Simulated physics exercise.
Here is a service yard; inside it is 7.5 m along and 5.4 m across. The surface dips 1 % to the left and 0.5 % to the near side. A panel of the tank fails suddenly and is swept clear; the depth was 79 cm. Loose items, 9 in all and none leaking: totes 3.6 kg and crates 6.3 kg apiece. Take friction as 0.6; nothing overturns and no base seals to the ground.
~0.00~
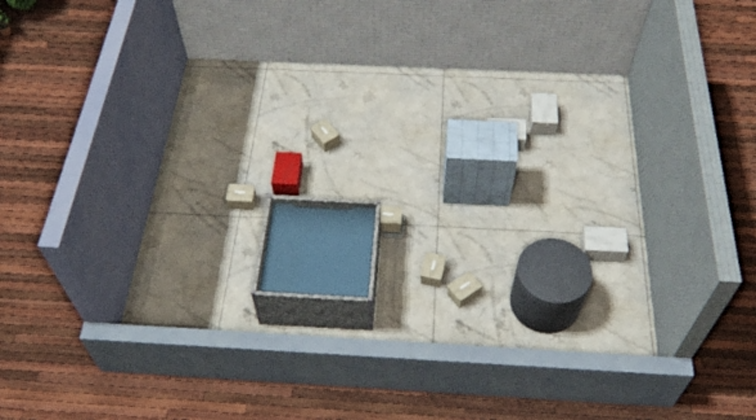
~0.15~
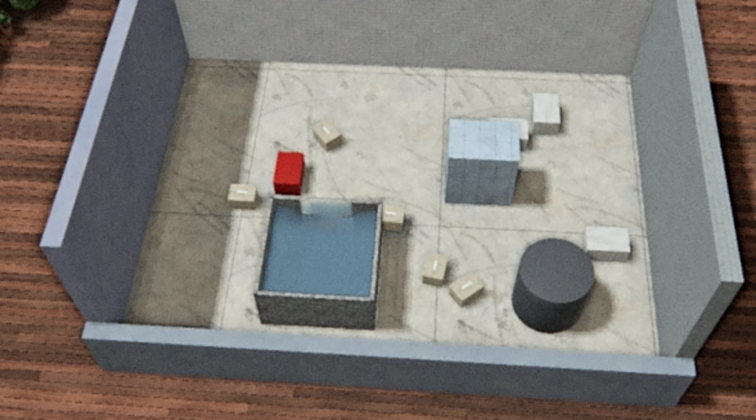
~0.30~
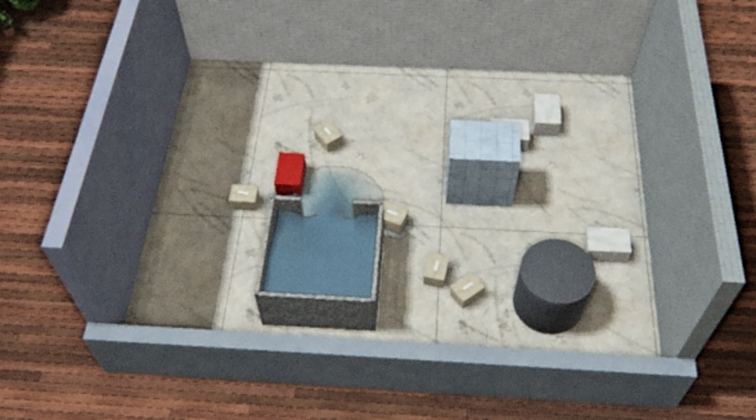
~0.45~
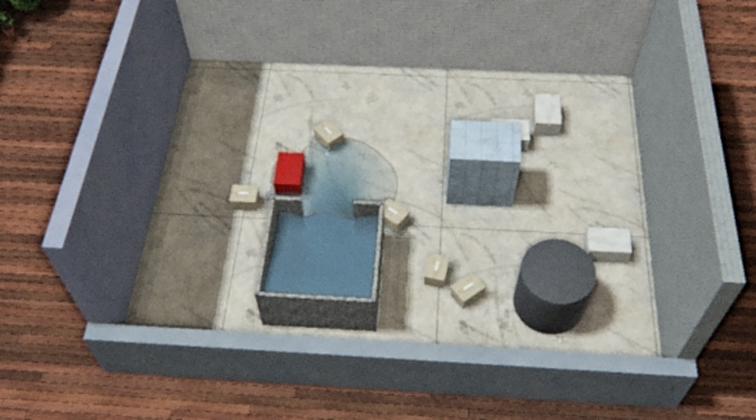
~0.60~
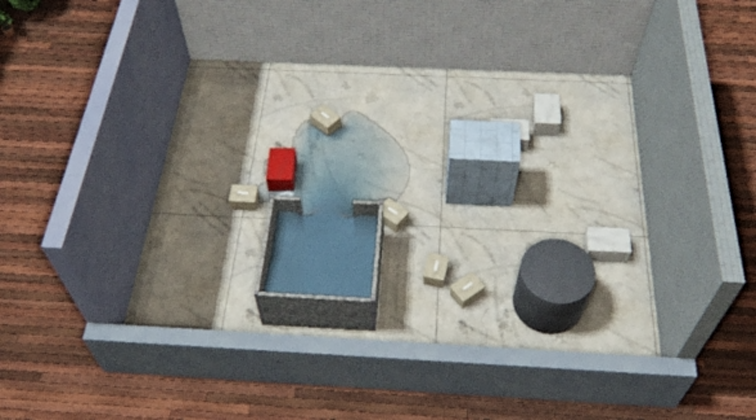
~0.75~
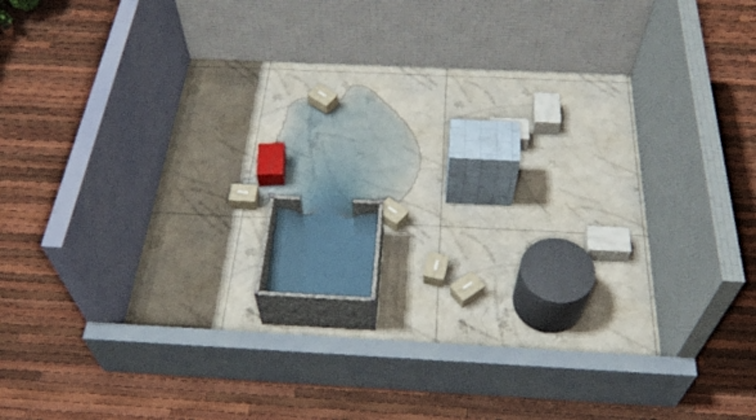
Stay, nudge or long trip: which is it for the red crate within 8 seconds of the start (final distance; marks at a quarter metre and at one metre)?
The red crate gets carried off.
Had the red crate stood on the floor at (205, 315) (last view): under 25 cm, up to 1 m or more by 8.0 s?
It slides a little.
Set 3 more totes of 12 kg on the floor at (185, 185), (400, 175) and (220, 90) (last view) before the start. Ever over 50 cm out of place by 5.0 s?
In that order: More, more, over.
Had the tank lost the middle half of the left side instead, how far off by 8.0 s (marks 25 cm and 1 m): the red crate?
In that case the red crate stays put.
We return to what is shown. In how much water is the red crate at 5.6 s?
About 7 cm.
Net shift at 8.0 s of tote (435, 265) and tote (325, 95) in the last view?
In that order: 0 cm, 250 cm.
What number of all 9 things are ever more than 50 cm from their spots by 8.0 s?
That makes 5.
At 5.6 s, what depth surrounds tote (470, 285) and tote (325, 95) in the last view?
About 0 and 13 cm.
After 1.6 s the red crate is near (201, 133), 1.6 m from its start, aground; 1 afloat.
After 3.6 s the red crate is near (180, 156), 1.7 m from its start, afloat; 2 afloat.
After 5.6 s the red crate is near (160, 314), 3.0 m from its start, afloat; 2 afloat.
After 8.0 s the red crate is near (163, 306), 2.9 m from its start, afloat; 6 afloat.
